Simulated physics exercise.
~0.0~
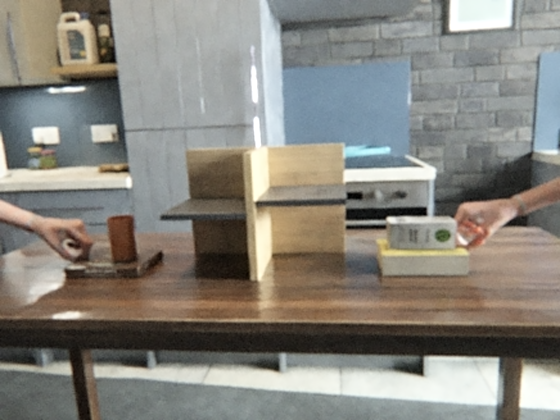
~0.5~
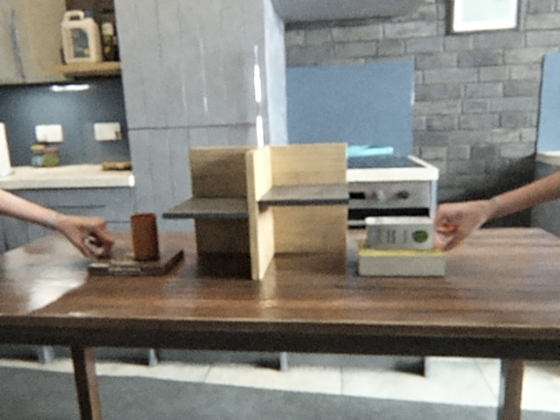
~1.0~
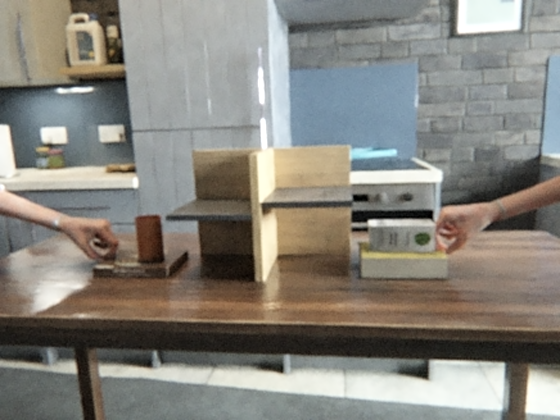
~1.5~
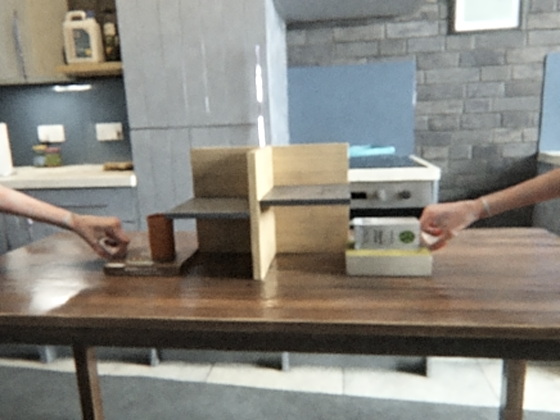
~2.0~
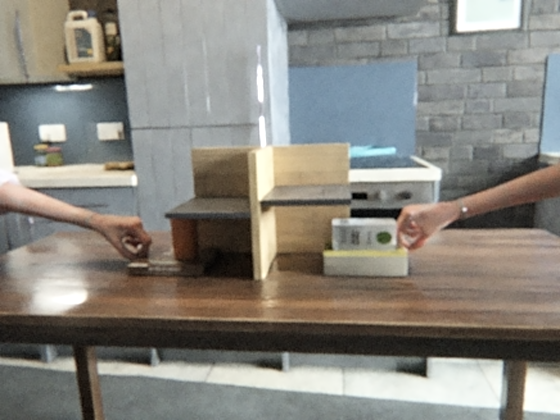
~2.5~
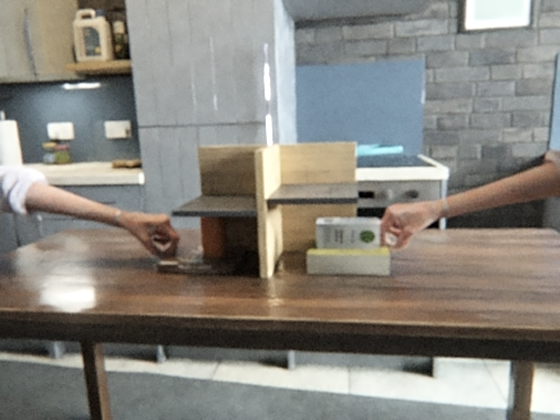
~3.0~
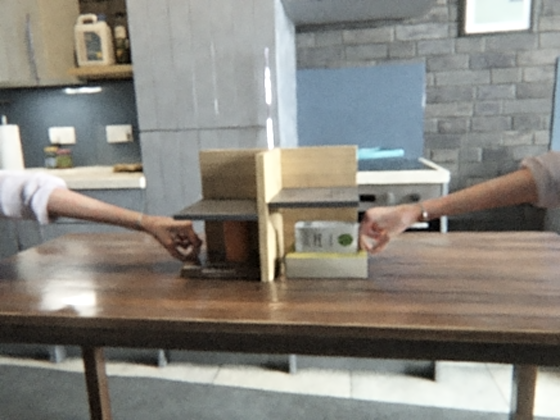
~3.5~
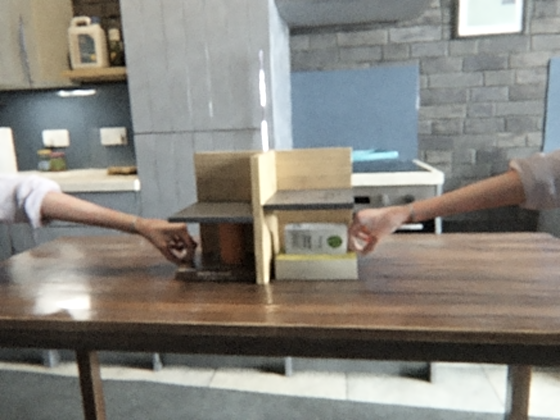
A beaker on a packet and a carton on a book slide under shelves, pushed by hands.
